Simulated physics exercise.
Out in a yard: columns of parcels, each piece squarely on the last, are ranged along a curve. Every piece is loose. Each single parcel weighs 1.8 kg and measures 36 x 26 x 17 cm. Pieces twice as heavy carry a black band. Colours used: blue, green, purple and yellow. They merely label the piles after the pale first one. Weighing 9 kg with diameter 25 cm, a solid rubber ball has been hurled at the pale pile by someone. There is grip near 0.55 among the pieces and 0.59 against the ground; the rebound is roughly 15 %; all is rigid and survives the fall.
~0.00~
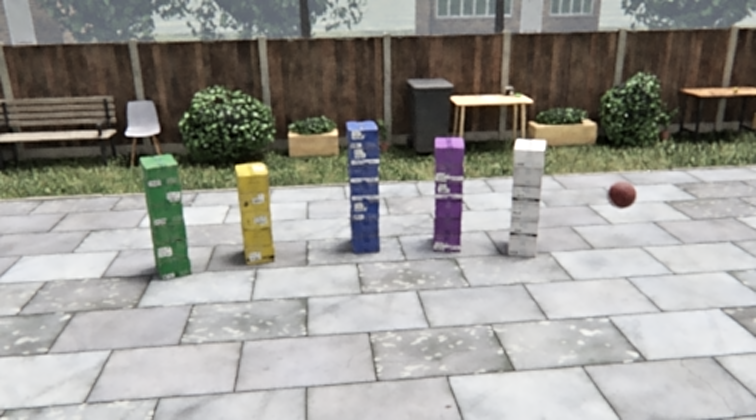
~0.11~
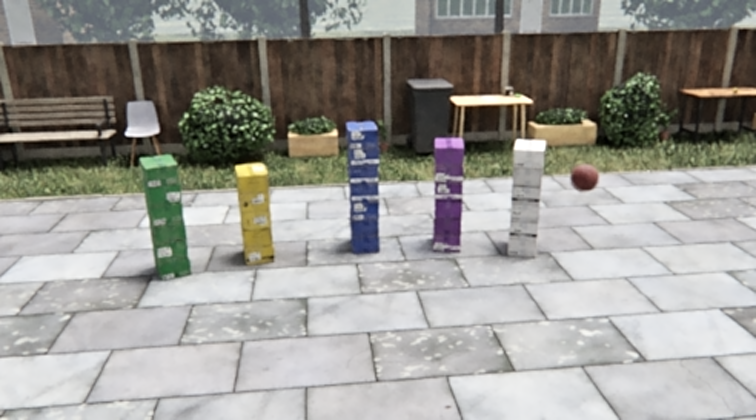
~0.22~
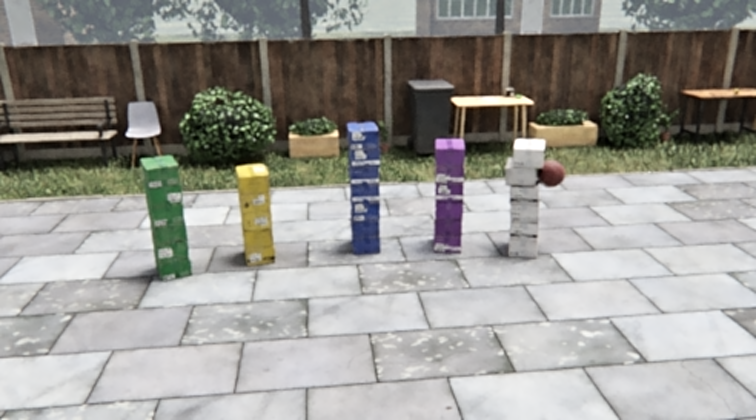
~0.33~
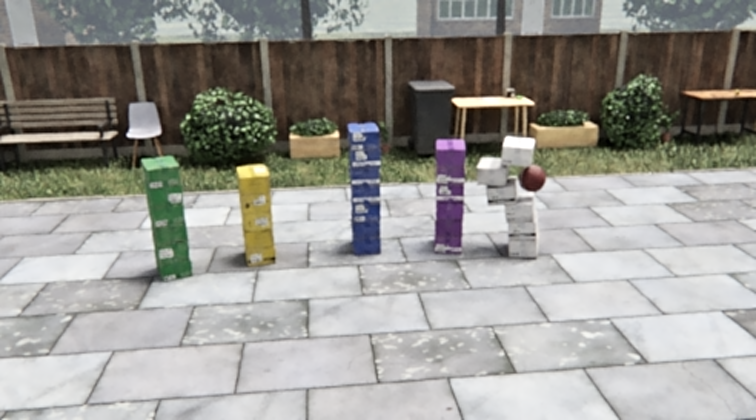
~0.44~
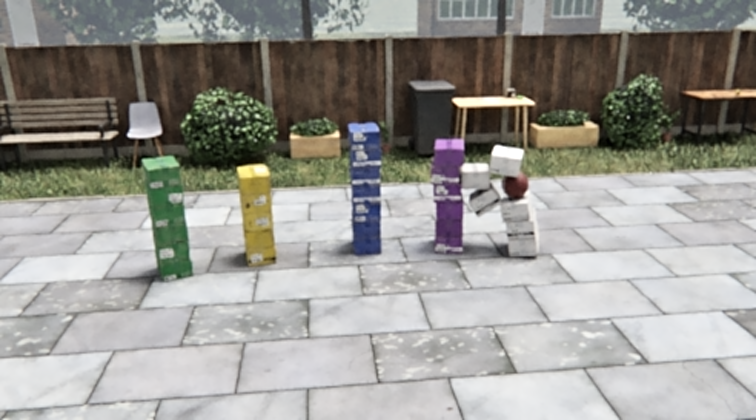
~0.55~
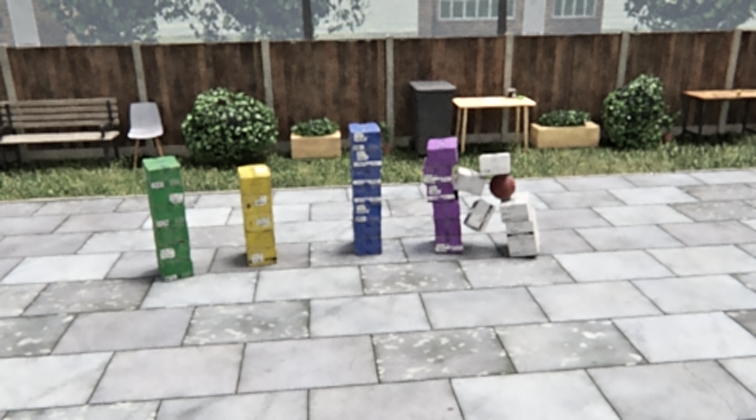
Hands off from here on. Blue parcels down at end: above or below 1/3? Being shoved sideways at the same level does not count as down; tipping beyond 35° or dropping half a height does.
Above.
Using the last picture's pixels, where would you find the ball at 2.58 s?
(489, 216), more or less.
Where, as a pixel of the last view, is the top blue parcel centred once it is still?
Roughly at (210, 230).
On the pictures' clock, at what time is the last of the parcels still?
That is at about 5.0 s.
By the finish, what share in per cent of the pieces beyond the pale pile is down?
It works out at roughly 90 per cent.
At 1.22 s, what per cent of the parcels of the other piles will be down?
By that time it is 20 percent.
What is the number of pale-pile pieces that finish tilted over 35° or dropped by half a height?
The total comes to 3.
Around 1.22 s, 3 of the pale pile down; none of the 7 blue parcels down (5 of 24 in all colours); top blue parcel tipped 10°; top purple parcel tipped 15°, 24 cm lower.
Around 2.58 s, 3 of the pale pile down; 7 of the 7 blue parcels down (16 of 24 in all colours); top blue parcel on its side; top yellow parcel tipped 36°, 18 cm lower.
Finally (5.0 s), 3 of the pale pile down; 7 of the 7 blue parcels down (22 of 24 in all colours); top blue parcel upside down; top green parcel on its side. That is 100 per cent. Seen by the last camera, middles, top blue parcel near (210, 230).
